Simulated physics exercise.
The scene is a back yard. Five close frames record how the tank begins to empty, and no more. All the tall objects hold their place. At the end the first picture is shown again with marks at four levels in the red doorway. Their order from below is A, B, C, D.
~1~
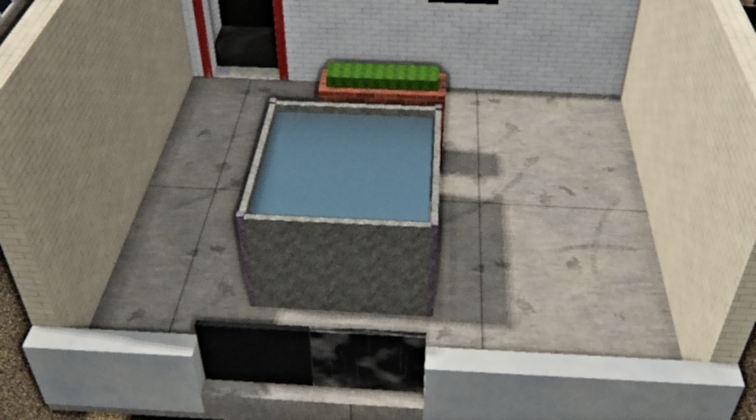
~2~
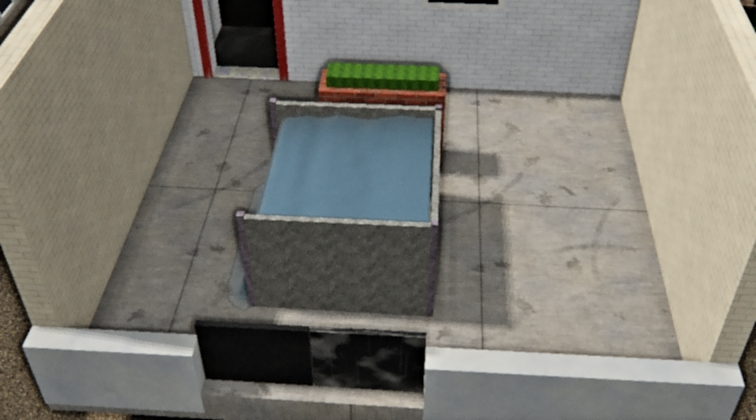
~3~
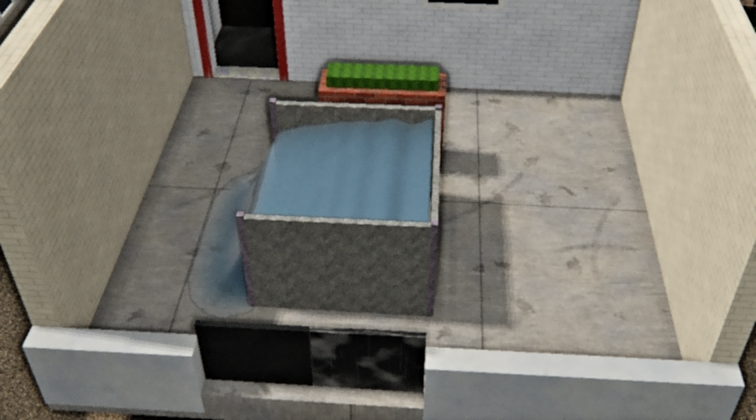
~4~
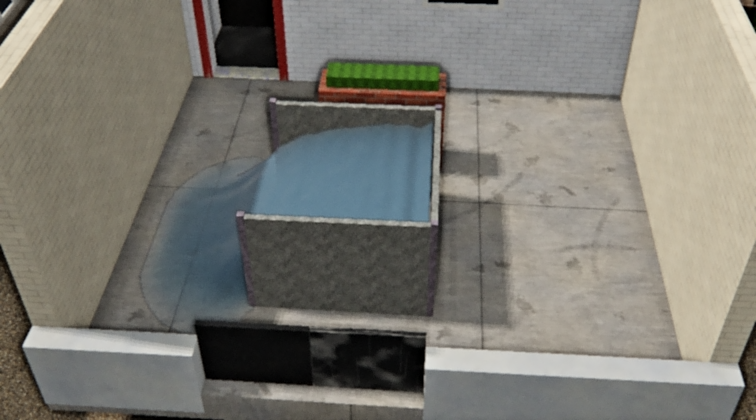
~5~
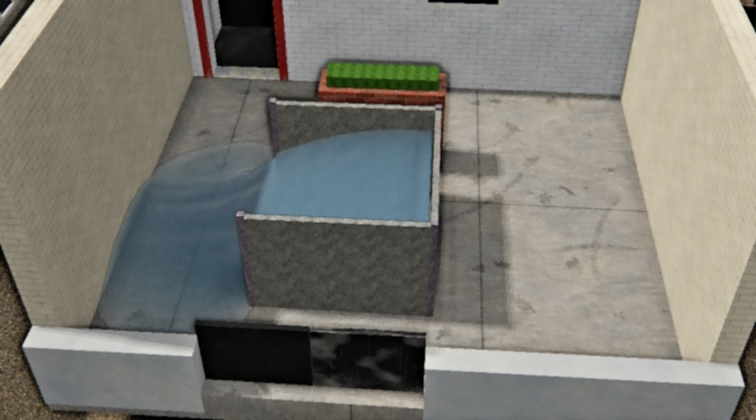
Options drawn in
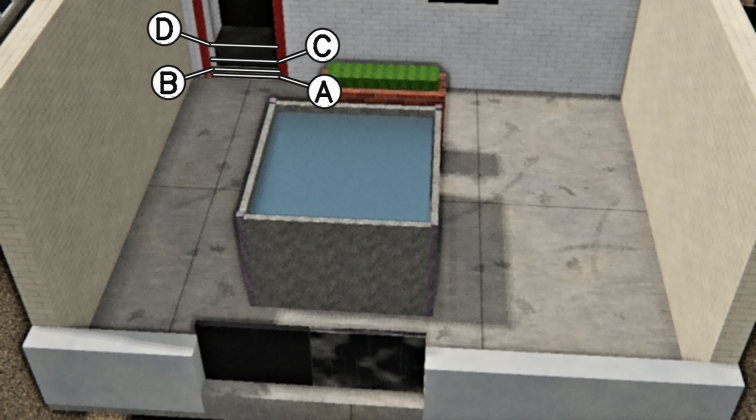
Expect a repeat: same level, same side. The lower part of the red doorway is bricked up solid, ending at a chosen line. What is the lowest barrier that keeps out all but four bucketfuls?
Choose D.
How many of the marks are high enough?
One.
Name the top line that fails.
The answer is C.
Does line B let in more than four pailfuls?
Yes.
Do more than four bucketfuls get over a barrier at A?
Yes.
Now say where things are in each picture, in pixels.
Water in the tank at rest, its middle at (347, 165); foot of the red doorway at (247, 78); shut gate at (311, 337).
Water covers 2 % of the ground and shows as far out as (247, 251).
Water covers 6 % of the ground and shows as far out as (216, 295).
Water covers 11 % of the ground and shows as far out as (224, 166).
Water covers 18 % of the ground and shows as far out as (154, 172).
On the marked copy, A at (246, 75); B at (246, 70); C at (244, 60); D at (243, 45); from the bottom up A, B, C, D.
With A, dozens of bucketfuls pour in.
With B, dozens of bucketfuls pour in.
With C, about 12 bucketfuls get in.
With D, a bucket or two gets in.
